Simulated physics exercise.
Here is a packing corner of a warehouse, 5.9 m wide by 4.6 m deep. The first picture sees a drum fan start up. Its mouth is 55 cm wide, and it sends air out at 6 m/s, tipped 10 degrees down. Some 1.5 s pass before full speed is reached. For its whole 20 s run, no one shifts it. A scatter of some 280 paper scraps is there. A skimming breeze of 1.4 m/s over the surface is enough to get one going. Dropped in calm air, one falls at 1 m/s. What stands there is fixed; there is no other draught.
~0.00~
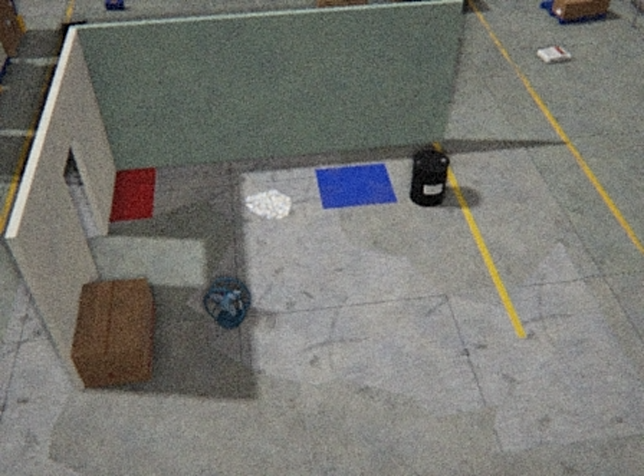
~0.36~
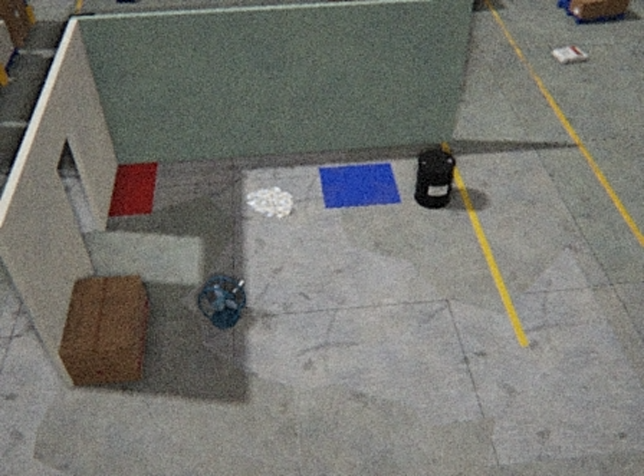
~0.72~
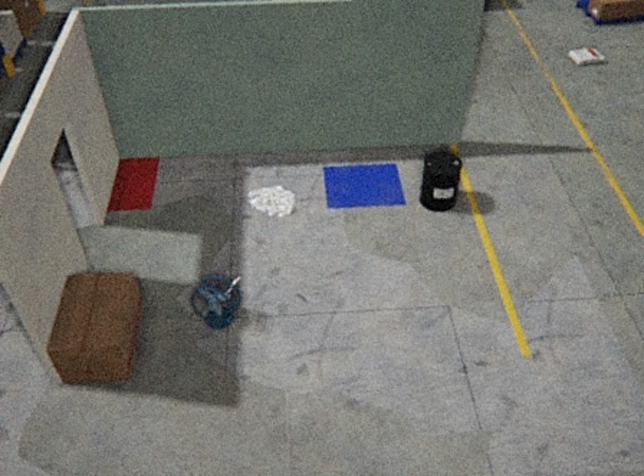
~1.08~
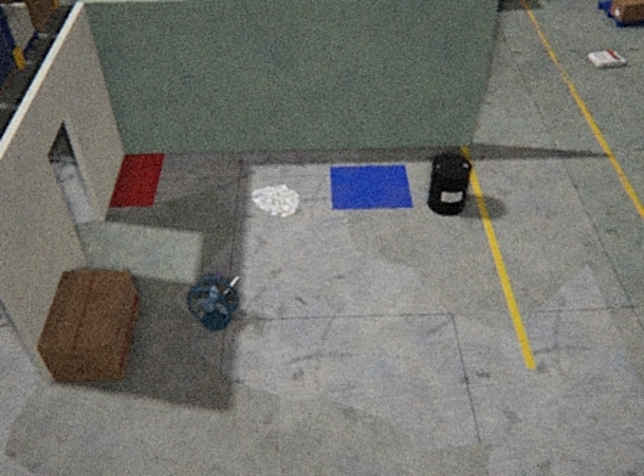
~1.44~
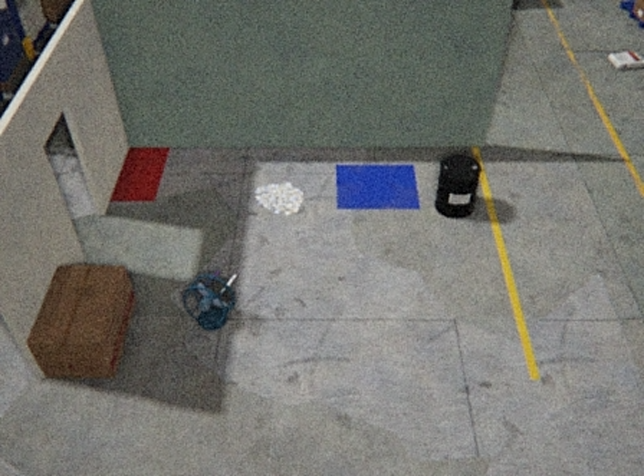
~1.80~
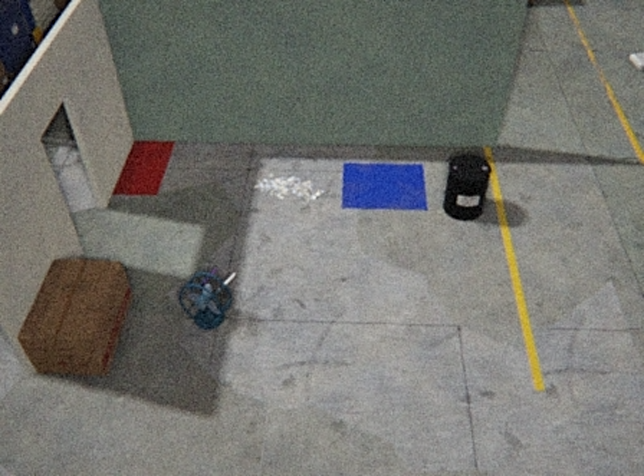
The clip shows a warehouse corner with a blue fan near a brown carton, a black barrel and red and blue floor areas; as the view shifts gradually, white paper scraps lie still, then many spread rightward across the floor.
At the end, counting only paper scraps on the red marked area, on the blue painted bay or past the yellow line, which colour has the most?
Yellow.
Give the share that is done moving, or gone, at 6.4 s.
About 40 %.
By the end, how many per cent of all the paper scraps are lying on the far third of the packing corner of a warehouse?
About 50 percent.
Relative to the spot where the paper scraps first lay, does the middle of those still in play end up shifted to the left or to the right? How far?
Leftward, some 2.0 m.
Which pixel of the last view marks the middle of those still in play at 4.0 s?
Roughly pixel (305, 144).
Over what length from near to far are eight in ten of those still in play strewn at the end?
0.0 m, roughly.
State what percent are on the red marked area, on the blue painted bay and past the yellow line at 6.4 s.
10 % red, 0 % blue, 50 % yellow.
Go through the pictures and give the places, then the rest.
In the first frame, the middle of the paper scraps is near (268, 203), none has stirred yet and the mouth of the drum fan is at (228, 301).
In the second frame, the middle of the paper scraps is near (269, 200), none has stirred yet, the yellow line is centred on (481, 228), the red marked area is centred on (134, 188) and the blue painted bay is centred on (359, 185).
In the third frame, the middle of the paper scraps is near (271, 198), none has stirred yet, the top of a barrel is at (443, 163) and the top of a large carton is at (92, 308).
In the fourth frame, the middle of the paper scraps is near (275, 198) and none has stirred yet.
In the fifth frame, the middle of the paper scraps is near (279, 196) and none has stirred yet.
In the sixth frame, the middle of the paper scraps is near (288, 188), the farthest in sight from the drum fan is at (294, 178) and about 65 % have left their places.
After 4.0 s, 93 % are on the move or not yet settled, 35 % are past the yellow line, 5 % on the red marked area and 0 % on the blue painted bay; the middle of those still in play is near (305, 144).
After 6.4 s, 59 % are on the move or not yet settled, 49 % are past the yellow line, 8 % on the red marked area and 0 % on the blue painted bay; the middle of those still in play is near (220, 144).
After 11.0 s, 38 % are on the move or not yet settled, 51 % are past the yellow line, 18 % on the red marked area and 0 % on the blue painted bay; the middle of those still in play is near (185, 142).
After 20.0 s, at the end, 51 % are past the yellow line, 29 % on the red marked area and 0 % on the blue painted bay; the middle of those still in play is near (171, 142).
